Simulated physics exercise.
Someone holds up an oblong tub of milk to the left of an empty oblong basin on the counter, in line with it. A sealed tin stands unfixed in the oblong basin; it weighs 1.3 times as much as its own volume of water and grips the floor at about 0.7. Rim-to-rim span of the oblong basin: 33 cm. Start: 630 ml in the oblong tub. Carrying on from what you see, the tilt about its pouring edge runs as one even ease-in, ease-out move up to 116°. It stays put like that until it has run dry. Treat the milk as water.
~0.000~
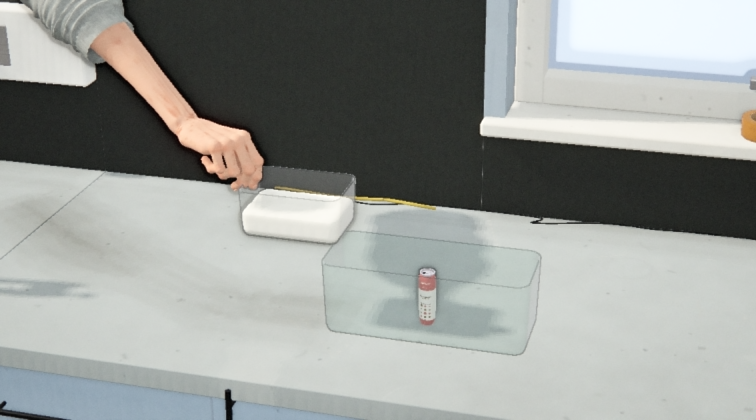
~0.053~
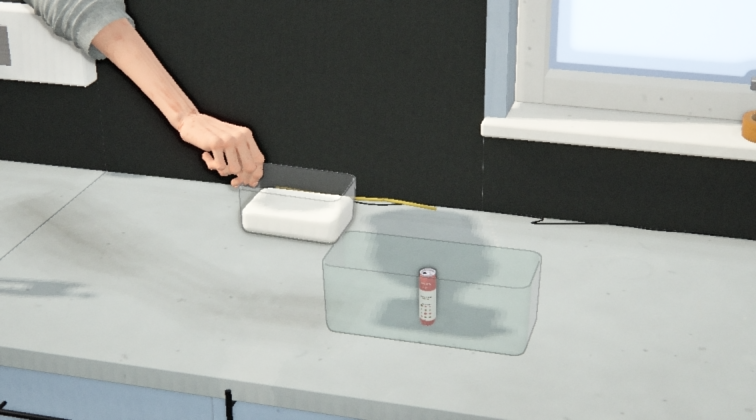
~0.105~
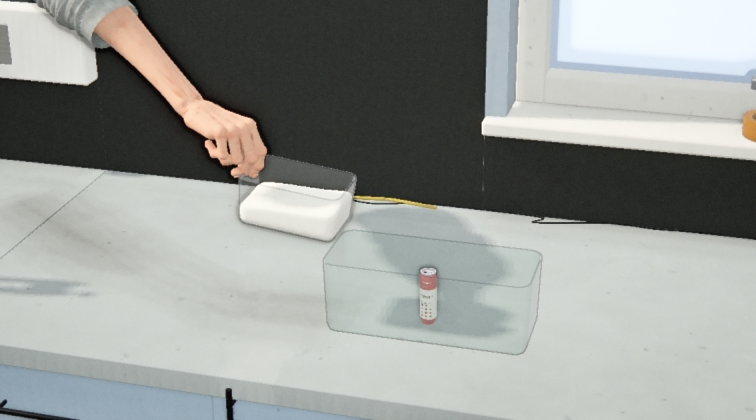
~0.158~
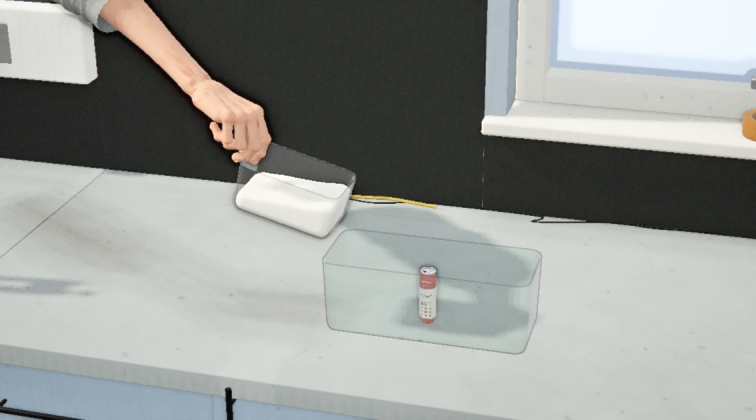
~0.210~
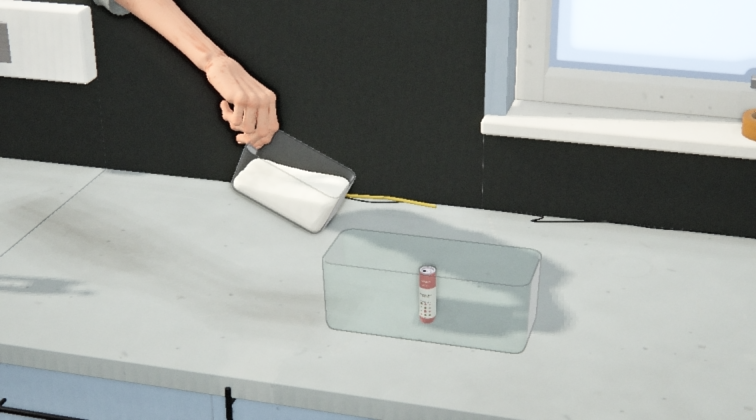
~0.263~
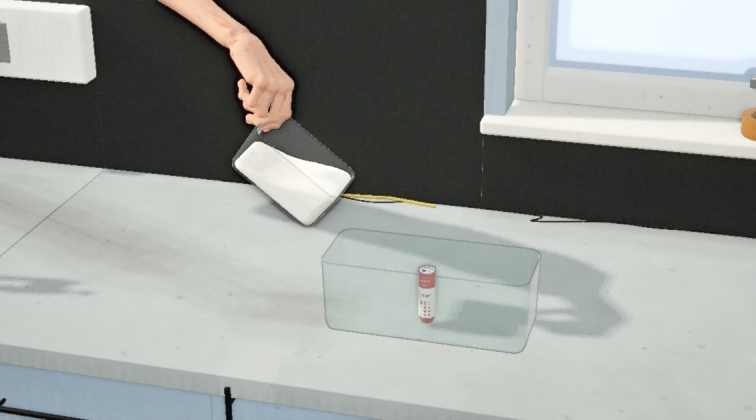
A hand tilting a clear tub of white milk rightward on a counter, beside a clear basin holding a small red tin.
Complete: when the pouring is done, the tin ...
... has gone over.
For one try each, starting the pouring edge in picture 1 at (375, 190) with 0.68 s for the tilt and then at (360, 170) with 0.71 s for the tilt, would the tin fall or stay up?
The tin stays vertical the first time and stays vertical the second time.
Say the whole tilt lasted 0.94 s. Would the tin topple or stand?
Result: Tin tipped over.
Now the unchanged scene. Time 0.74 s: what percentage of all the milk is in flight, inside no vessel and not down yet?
Roughly 7 %.
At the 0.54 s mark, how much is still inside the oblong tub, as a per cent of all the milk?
Roughly 26 percent.
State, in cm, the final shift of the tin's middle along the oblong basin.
Looks like roughly 7.5 cm in total.
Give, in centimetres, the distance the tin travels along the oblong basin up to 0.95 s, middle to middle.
Near 8 cm.
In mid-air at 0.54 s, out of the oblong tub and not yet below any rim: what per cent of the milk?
Close to 62 in a hundred.
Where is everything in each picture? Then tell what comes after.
In the first picture, it leans 0°; its right rim is at (347, 190); the milk meets the walls at (253, 199) and (347, 210); the oblong basin's rim runs from (332, 248) to (536, 271); the tin's top is at (427, 274).
In the second picture, it leans 2°; its right rim is at (348, 190); the milk meets the walls at (252, 199) and (347, 208).
In the third picture, it leans 7°; its right rim is at (348, 189); the milk meets the walls at (251, 193) and (346, 203).
In the fourth picture, it leans 15°; its right rim is at (348, 188); the milk meets the walls at (247, 183) and (344, 197).
In the fifth picture, it leans 25°; its right rim is at (347, 188); the milk meets the walls at (245, 168) and (343, 190).
In the sixth picture, it leans 38°; its right rim is at (346, 188); the milk meets the walls at (245, 150) and (345, 183).
Then, 0.54 s in, the tilt is 104° and 25 per cent is still to pour; the tin stands where it began.
Then, 0.74 s in, the tilt is 116° and 0 per cent is still to pour; the tin leans 43°.
Then, 0.95 s in, the tilt is 116° and 0 per cent is still to pour; the tin lies on its side.
Then, 1.18 s in, the tilt is 116° and 0 per cent is still to pour; the tin lies on its side.
Finally, the tin lies on its side.
